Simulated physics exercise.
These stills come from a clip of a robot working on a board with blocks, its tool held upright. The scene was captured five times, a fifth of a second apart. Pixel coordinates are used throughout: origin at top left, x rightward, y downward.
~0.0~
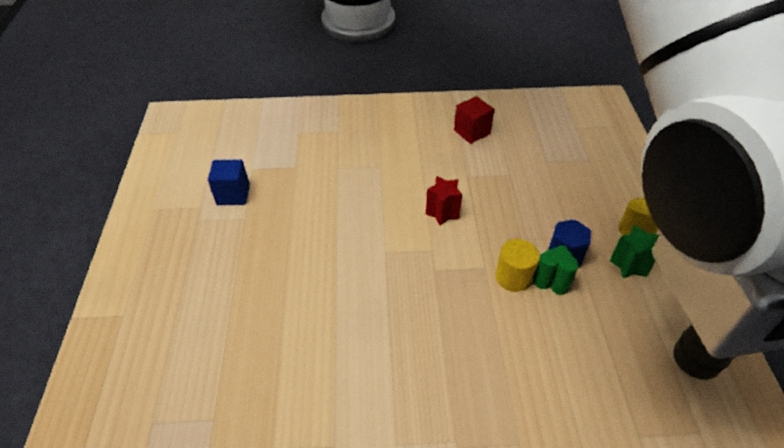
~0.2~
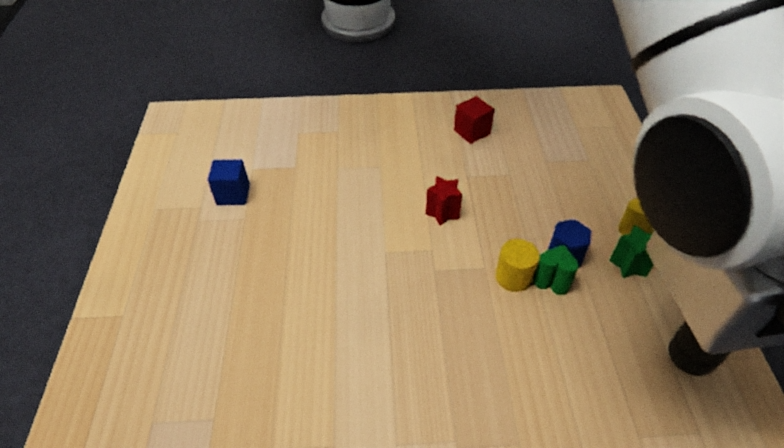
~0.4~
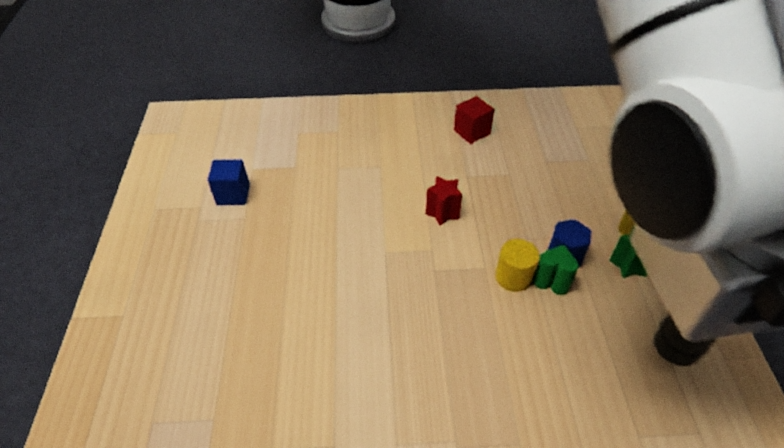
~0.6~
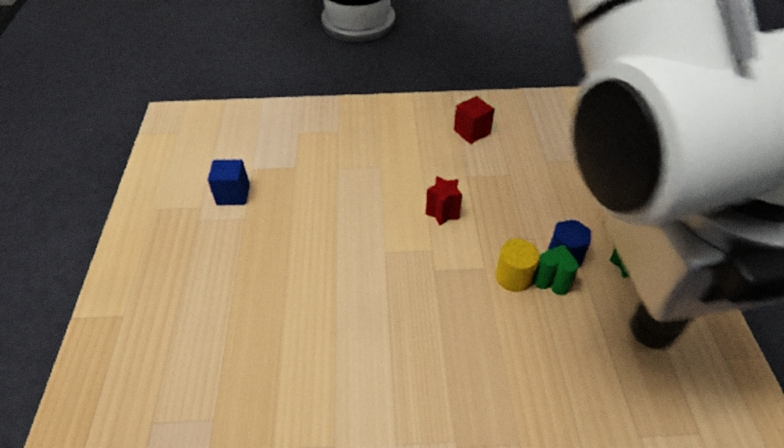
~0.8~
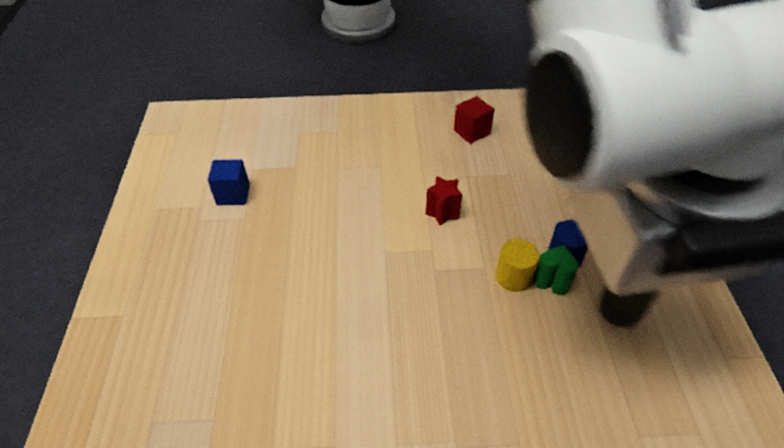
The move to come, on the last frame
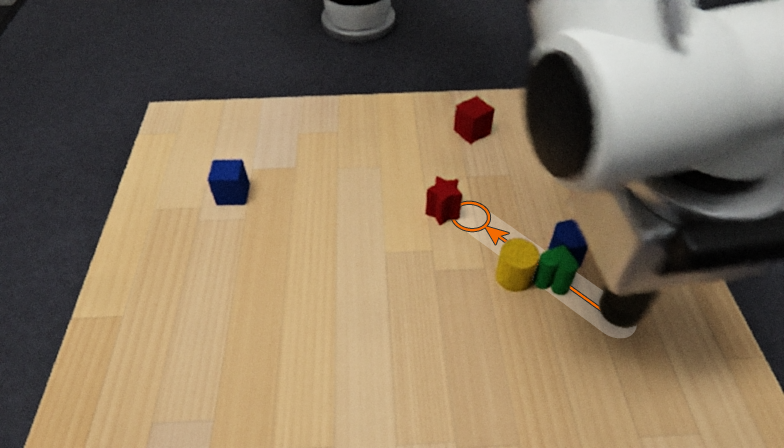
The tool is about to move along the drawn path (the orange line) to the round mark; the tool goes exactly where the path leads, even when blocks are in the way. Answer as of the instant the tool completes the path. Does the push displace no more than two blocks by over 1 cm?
Short answer: No.
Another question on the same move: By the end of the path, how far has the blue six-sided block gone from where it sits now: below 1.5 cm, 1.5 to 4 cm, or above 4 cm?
My estimate: In the 1.5 to 4 cm range.
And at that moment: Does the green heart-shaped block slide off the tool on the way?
Answer: No.
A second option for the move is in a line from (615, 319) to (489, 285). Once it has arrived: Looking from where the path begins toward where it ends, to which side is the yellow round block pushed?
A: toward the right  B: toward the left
I choose A.
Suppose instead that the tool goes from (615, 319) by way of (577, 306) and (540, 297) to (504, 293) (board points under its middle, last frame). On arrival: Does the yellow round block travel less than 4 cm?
Yes, it checks out.
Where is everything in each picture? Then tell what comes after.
In the first picture, lower end of the tool at (696, 359), tops of blocks, red star block at (445, 188), yellow round block at (520, 253), green heart-shaped block at (560, 258), blue six-sided block at (573, 233).
In the second picture, tool at (691, 356), blocks as before.
In the third picture, tool at (676, 346), blocks as before.
In the fourth picture, tool at (652, 331), blocks as before.
In the fifth picture, tool at (620, 310), red star block at (445, 188), yellow round block at (520, 253), green heart-shaped block at (560, 258), blue six-sided block at (573, 233).
The drawn path runs from (615, 319) directly to (471, 216).
The first path, step by step. One third of the way, tool at (565, 271); yellow round block at (499, 246); green heart-shaped block at (534, 239); blue six-sided block at (571, 228), turned 20° clockwise.
Two thirds of the way, tool at (517, 237); yellow round block at (498, 246); green heart-shaped block at (486, 207); blue six-sided block at (565, 218), turned 60° clockwise.
At the end, tool at (472, 206); red star block at (415, 174), turned 35° anticlockwise; yellow round block at (498, 246); green heart-shaped block at (440, 182), turned 25° anticlockwise; blue six-sided block at (565, 218), turned 60° clockwise.
